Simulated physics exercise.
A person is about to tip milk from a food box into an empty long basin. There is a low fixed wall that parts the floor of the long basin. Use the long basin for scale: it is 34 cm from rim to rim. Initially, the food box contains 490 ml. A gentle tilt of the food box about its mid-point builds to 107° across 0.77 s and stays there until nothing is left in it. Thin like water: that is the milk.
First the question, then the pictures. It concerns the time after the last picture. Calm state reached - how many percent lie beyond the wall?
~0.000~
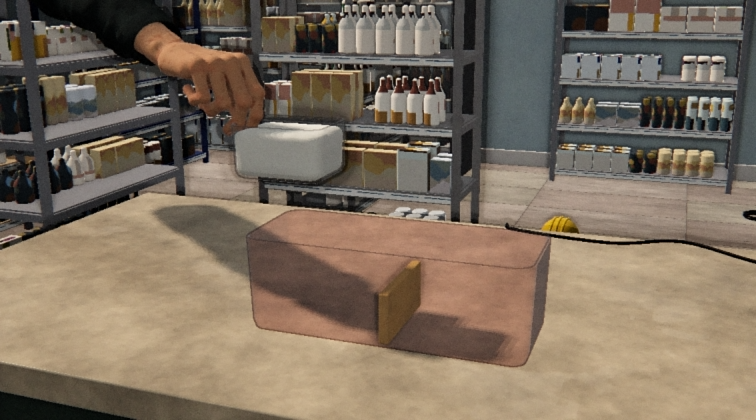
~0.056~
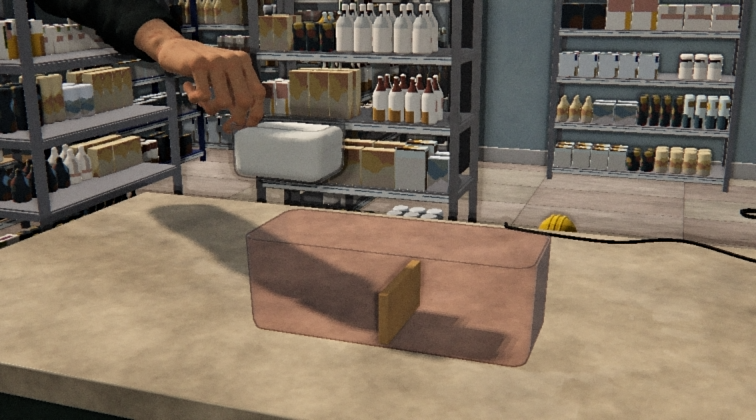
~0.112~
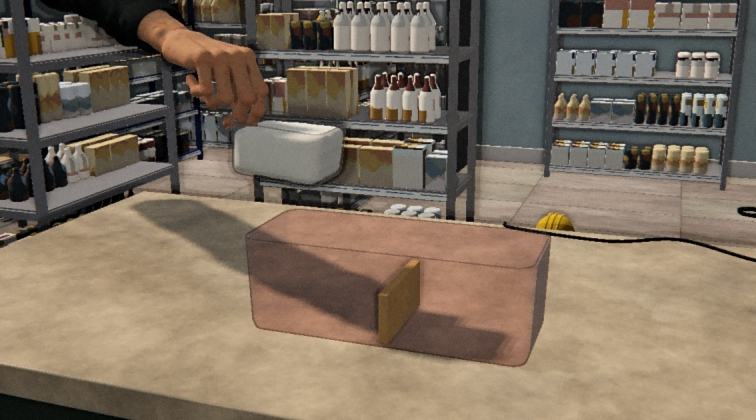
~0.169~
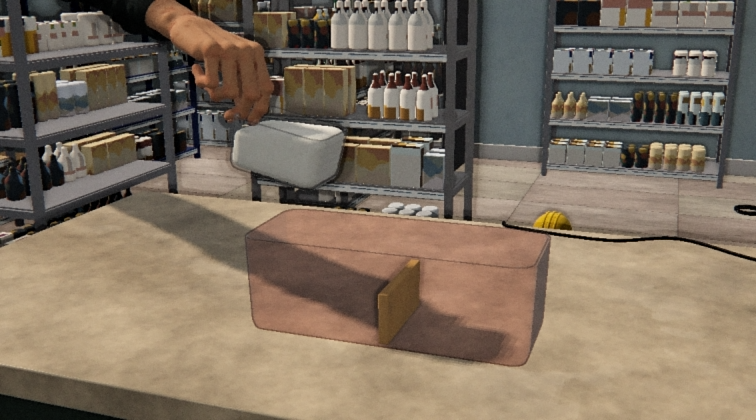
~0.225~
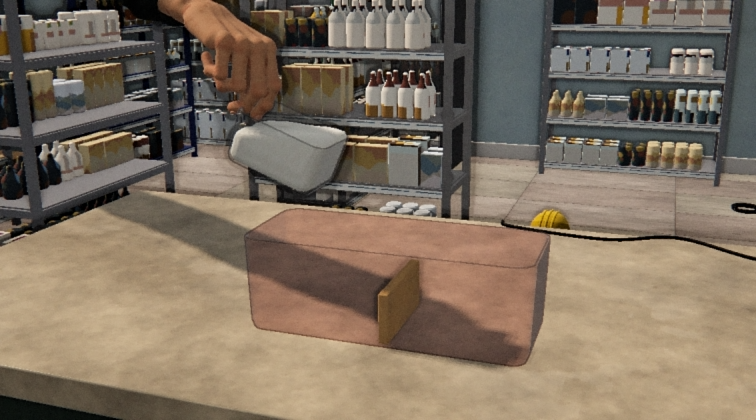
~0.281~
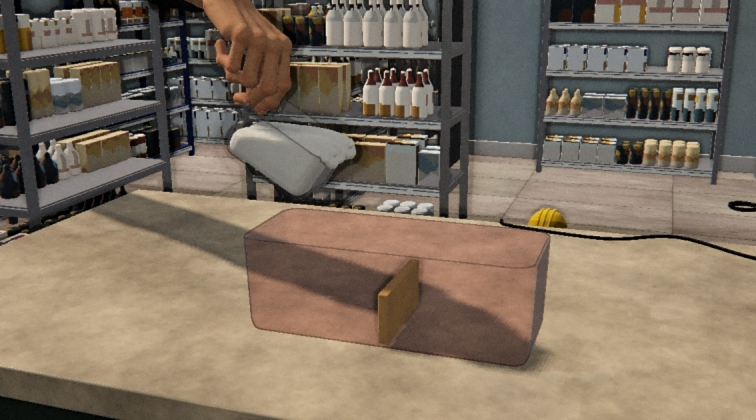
2 percent, roughly.
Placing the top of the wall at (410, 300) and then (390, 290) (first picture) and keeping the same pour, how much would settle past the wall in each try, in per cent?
It comes to 10 per cent, and then 35 per cent.
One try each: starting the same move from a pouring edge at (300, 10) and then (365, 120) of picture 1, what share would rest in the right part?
It comes to 5 per cent, and then 65 per cent.
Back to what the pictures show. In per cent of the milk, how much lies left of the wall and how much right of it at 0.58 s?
52 on the left, 1 on the right, roughly.
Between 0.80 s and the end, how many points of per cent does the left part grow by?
Some 7 per cent.
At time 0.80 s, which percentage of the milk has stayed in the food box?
About 3 percent.
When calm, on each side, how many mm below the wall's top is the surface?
For the left, around 40 mm; for the right, around 60 mm.
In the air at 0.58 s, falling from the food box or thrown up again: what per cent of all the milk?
Some 28 % is the figure.
Then, 0.58 s in, the tilt is 91° and 20 per cent is still to pour, 51 is left of the wall and 1 right of it.
Then, 0.80 s in, the tilt is 107° and 3 per cent is still to pour, 90 is left of the wall and 1 right of it.
Then, 1.02 s in, the tilt is 107° and 0 per cent is still to pour, 96 is left of the wall and 2 right of it.
Then, 1.27 s in, the tilt is 107° and 0 per cent is still to pour, 96 is left of the wall and 2 right of it.
Finally, 96 per cent lies left of the wall, 2 right of it and 2 outside.
